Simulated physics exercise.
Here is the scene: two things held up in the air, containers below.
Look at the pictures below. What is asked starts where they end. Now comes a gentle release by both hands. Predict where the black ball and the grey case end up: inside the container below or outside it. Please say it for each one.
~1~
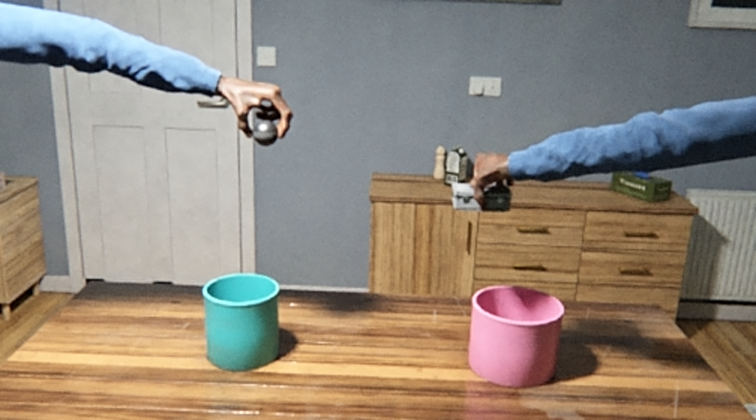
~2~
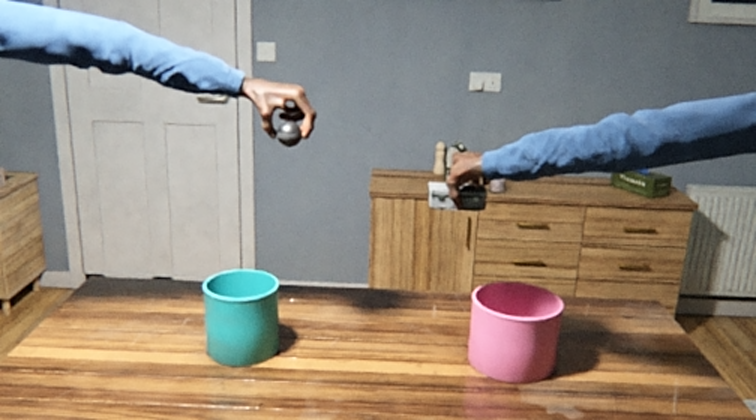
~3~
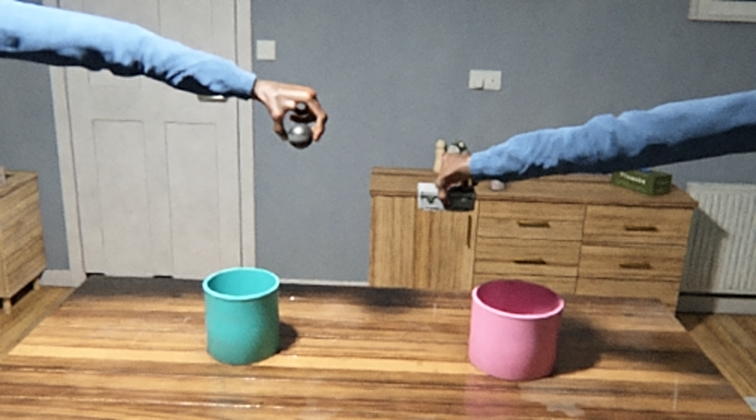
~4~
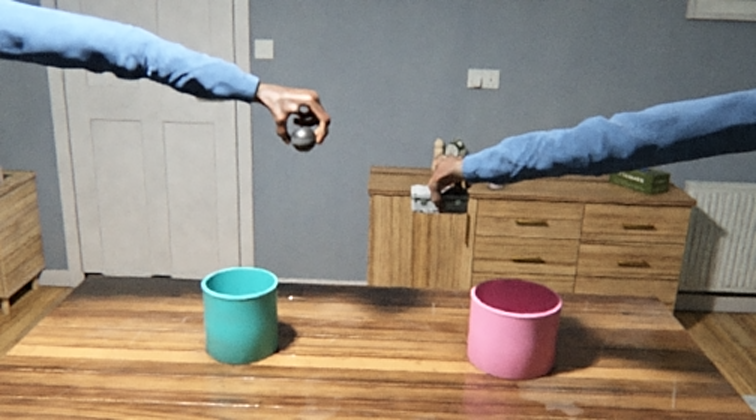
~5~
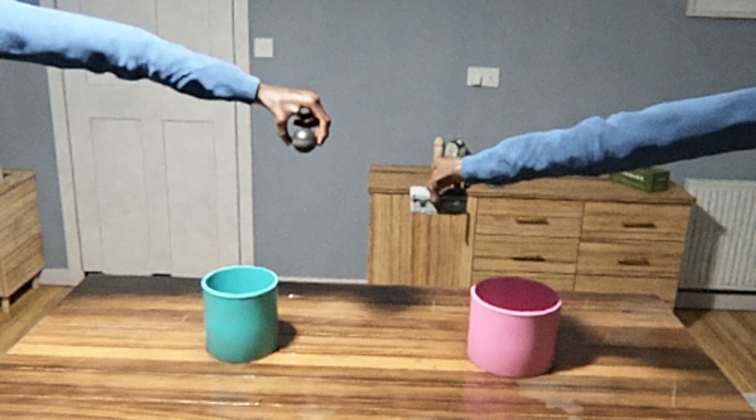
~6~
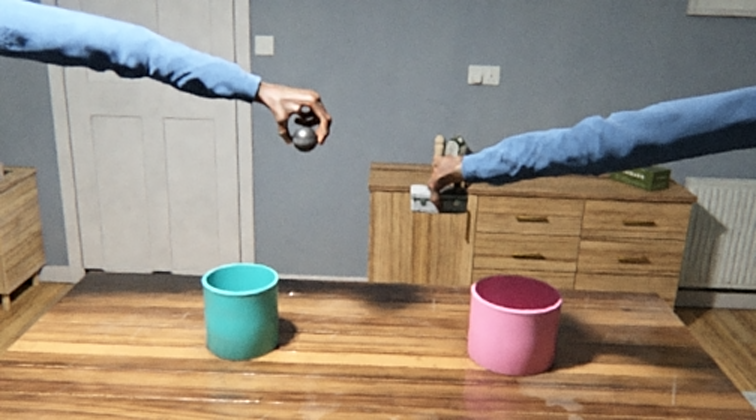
The black ball ends up outside; the grey case ends up outside.
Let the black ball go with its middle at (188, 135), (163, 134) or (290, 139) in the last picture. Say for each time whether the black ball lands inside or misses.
Try 1: It stays out. Try 2: It stays out. Try 3: It stays out.
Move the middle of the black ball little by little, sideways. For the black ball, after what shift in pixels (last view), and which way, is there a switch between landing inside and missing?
About 32 pixels to the left.
Then, 0.18 s on from there, black ball displaced well along near (305, 184); grey case displaced about its own width near (436, 241).
Then, 0.30 s on from there, black ball on its way down near (305, 285); grey case on its way down near (430, 337).
Then, 0.46 s on from there, black ball at the bottom near (305, 307); grey case on its way down near (430, 333).
In the end, the black ball ends up outside, near (305, 335); the grey case ends up outside, near (430, 342).
